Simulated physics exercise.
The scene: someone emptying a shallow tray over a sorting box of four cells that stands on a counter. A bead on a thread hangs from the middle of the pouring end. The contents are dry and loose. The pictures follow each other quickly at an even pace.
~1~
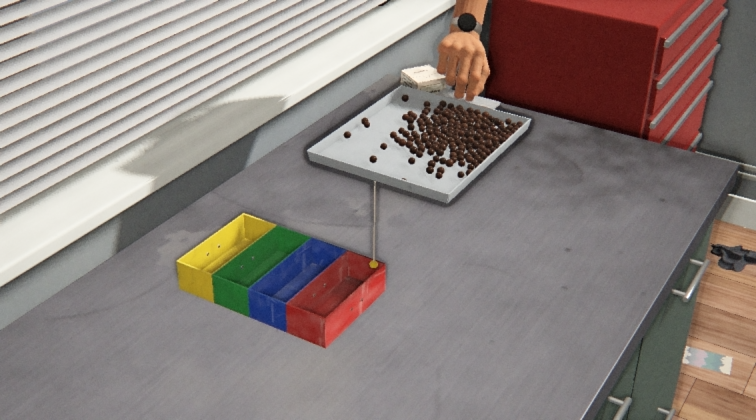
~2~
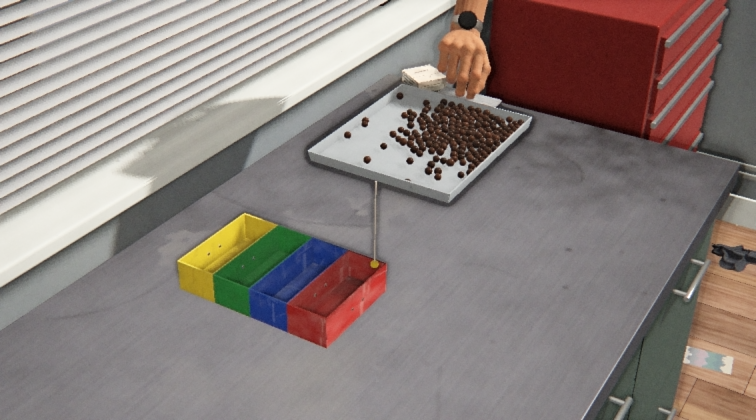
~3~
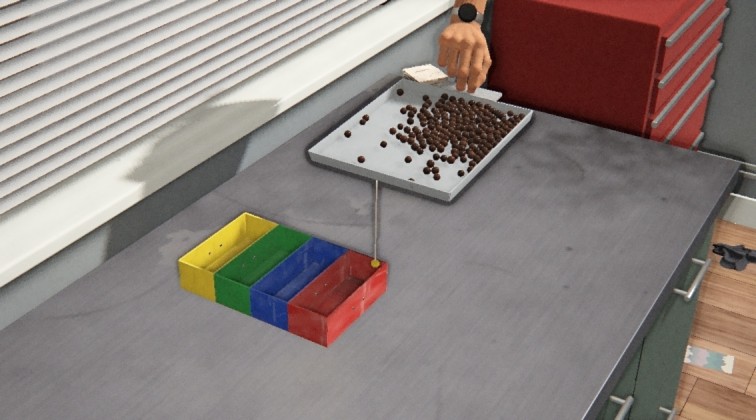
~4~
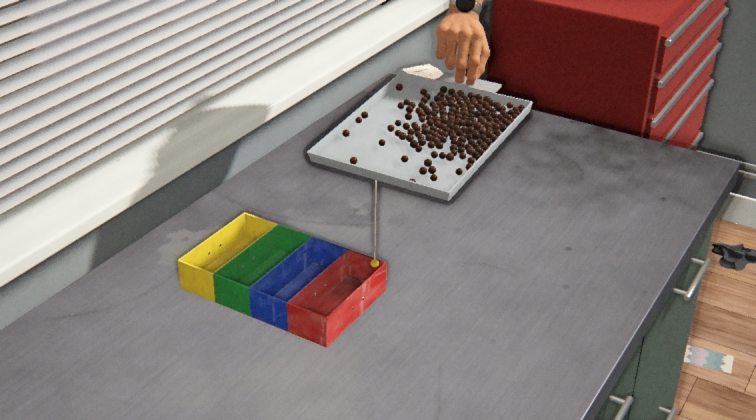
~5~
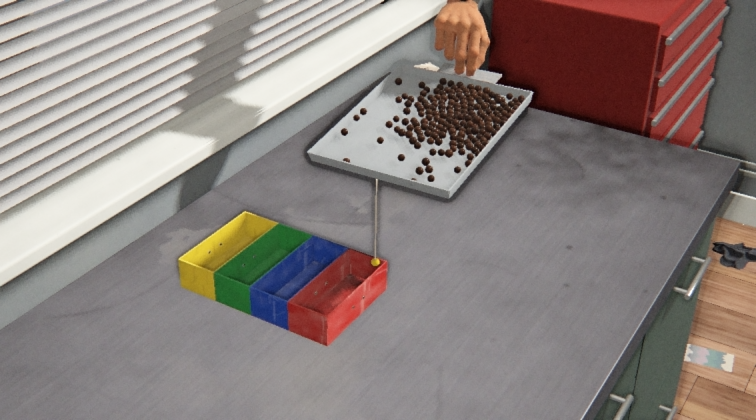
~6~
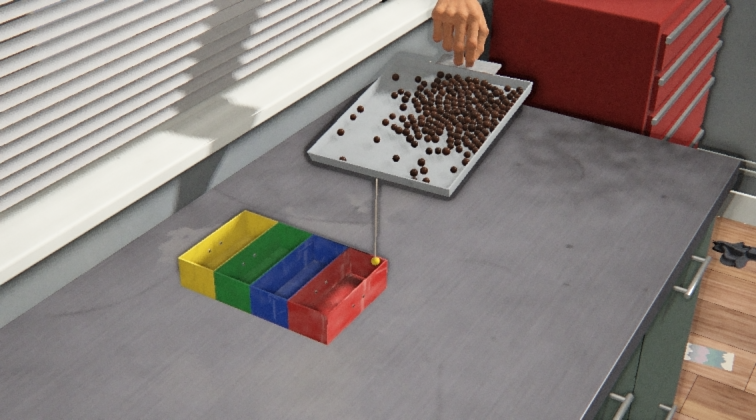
A hand gradually raises the far end of a tray, and some brown balls roll leftward.
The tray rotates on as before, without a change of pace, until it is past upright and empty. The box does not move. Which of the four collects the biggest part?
Most goes to the blue cell.
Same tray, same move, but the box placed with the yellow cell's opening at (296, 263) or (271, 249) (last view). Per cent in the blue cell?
Near 20 % and 30 %.
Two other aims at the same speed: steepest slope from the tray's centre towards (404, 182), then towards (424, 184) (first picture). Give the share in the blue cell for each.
First some 0, then 0 per cent.
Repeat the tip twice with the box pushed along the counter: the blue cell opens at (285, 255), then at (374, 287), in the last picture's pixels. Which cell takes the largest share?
One: That red cell. Two: That yellow cell.
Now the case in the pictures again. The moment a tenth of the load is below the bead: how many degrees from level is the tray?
At some 55 degrees.
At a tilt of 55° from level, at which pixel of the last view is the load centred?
Near (369, 155).
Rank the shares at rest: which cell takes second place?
Second comes the red one.
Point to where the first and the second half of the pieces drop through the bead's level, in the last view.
Early half (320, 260), late half (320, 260).
Soon, tray tipped steeply; most on the tray; a small part in the blue cell; a stray few in the red cell; a stray few in the green cell; a small part falling or outside the box.
A while on, tray tipped right over; a small part on the tray; about a third in the blue cell; about a quarter in the red cell; a stray few in the green cell; a stray few in the yellow cell; about a quarter falling or outside the box.
Towards the end, tray tipped past a quarter turn; about half in the blue cell; about a quarter in the red cell; a stray few in the green cell; a stray few in the yellow cell; about a quarter falling or outside the box.
Finally, tray tipped past a quarter turn; about half in the blue cell; about a quarter in the red cell; a stray few in the green cell; a stray few in the yellow cell; about a quarter outside the box.
